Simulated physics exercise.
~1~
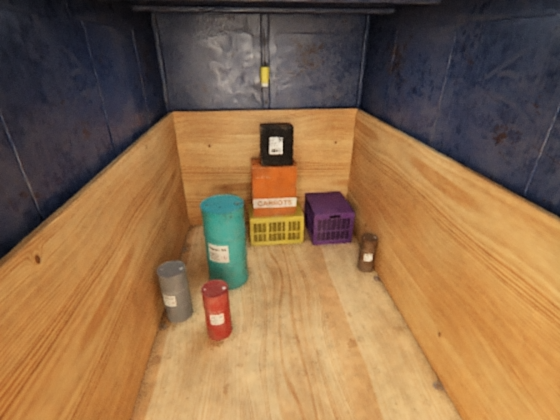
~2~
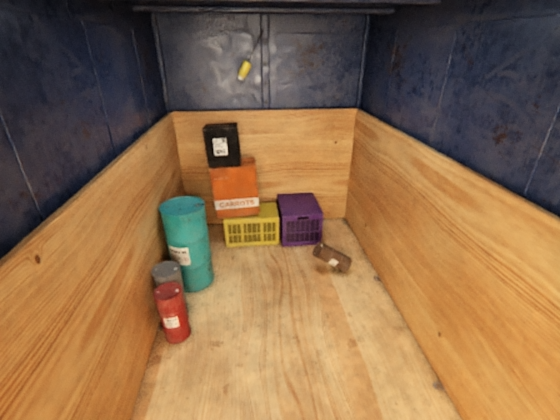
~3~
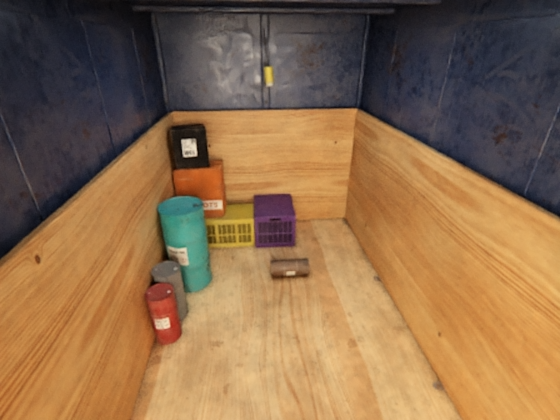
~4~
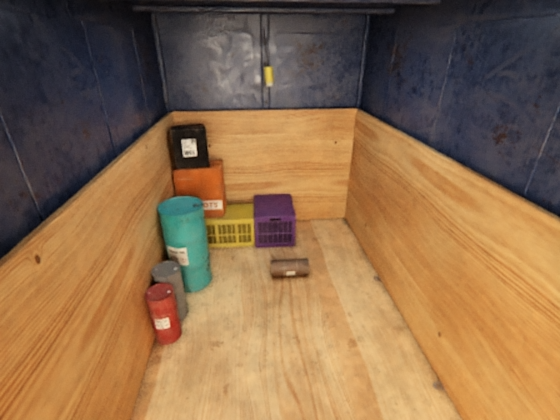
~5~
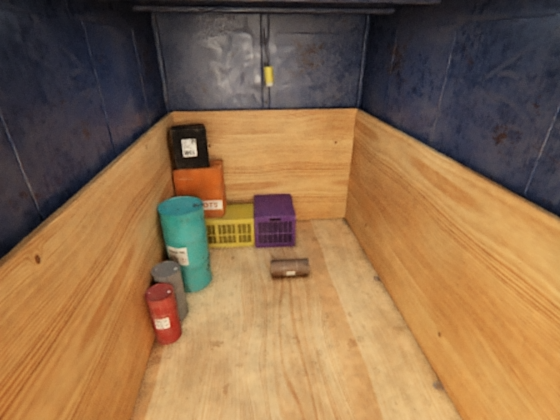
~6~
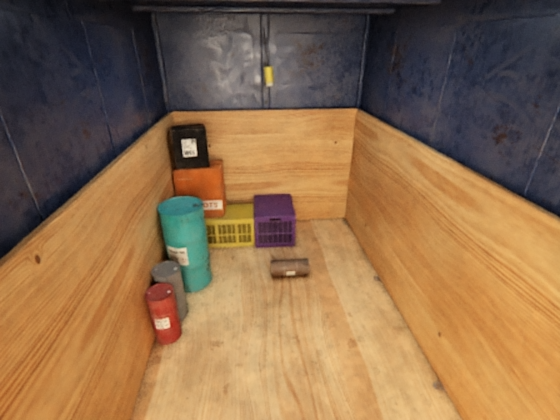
Brown canister toppling onto its side as stacked boxes, chests and a turquoise drum slide left in a load bay, then resting still.
